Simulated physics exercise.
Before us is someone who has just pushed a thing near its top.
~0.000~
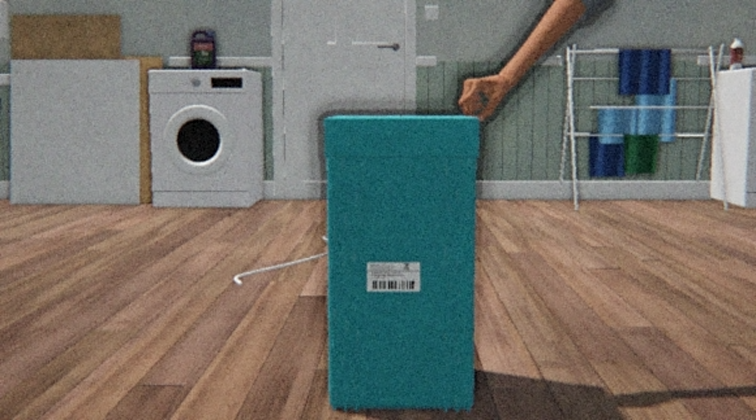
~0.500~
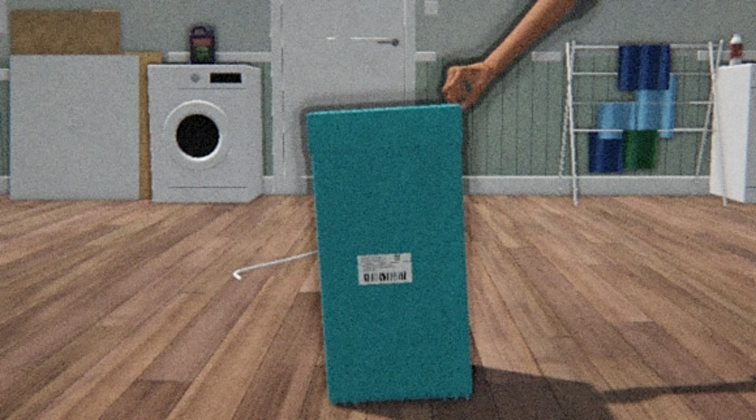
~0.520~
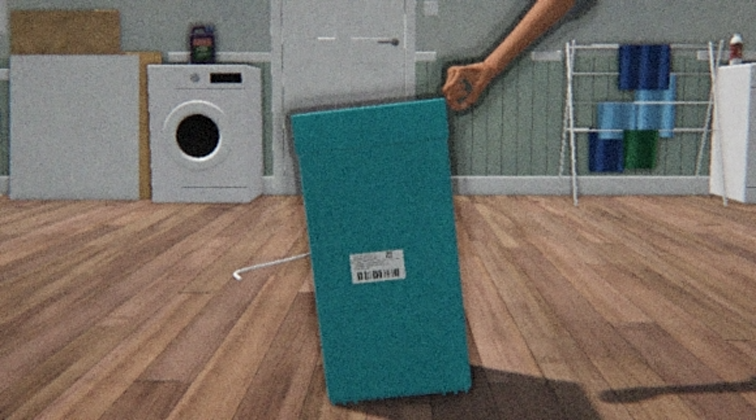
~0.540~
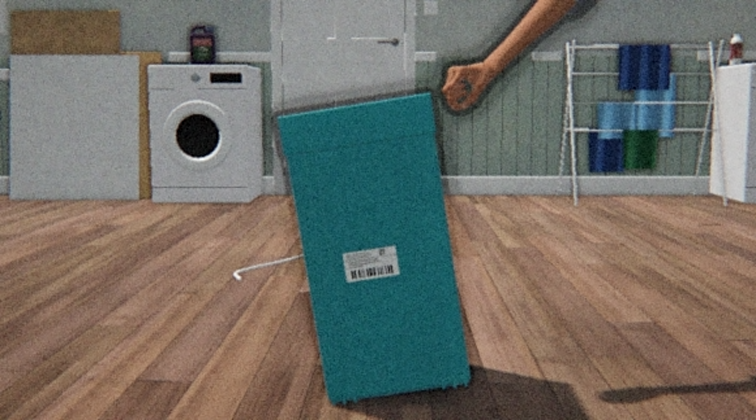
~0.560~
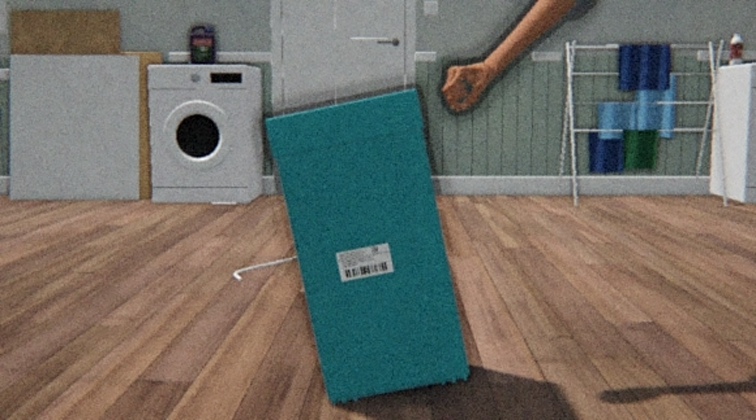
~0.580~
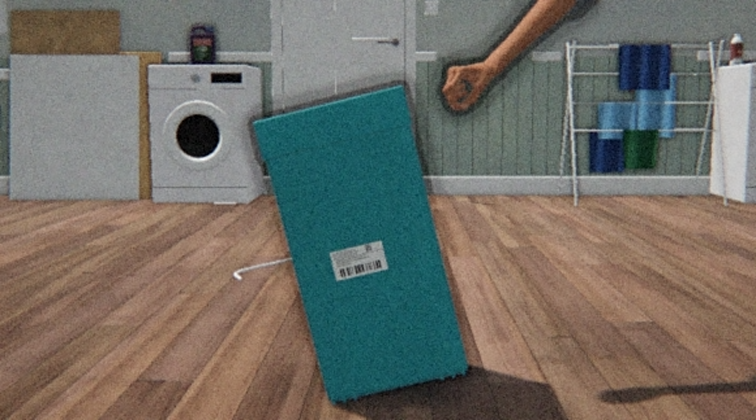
A hand pushed the top of a tall turquoise box with a barcode label on a wooden floor, and the box leaned steadily to the left while the fist stayed behind in the air.
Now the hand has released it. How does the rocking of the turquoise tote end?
The turquoise tote goes over.
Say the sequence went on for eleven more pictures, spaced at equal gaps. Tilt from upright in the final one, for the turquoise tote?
My guess is near 35° off upright.
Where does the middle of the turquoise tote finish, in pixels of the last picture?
(199, 315), roughly.
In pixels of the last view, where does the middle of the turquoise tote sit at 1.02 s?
Around (239, 265).
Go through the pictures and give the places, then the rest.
Turquoise tote (401, 255) upright, in the first picture.
Turquoise tote (392, 247) 3° off upright, in the second picture.
Turquoise tote (385, 244) 6° off upright, in the third picture.
Turquoise tote (379, 242) 9° off upright, in the fourth picture.
Turquoise tote (372, 240) 11° off upright, in the fifth picture.
Turquoise tote (367, 238) 14° off upright, in the sixth picture.
Around 0.82 s, turquoise tote 37° off upright near (305, 236).
Around 1.02 s, turquoise tote 64° off upright near (239, 265).
Around 1.20 s, turquoise tote on its side near (200, 303).
Finally (3.5 s), the turquoise tote falls over, near (199, 316).
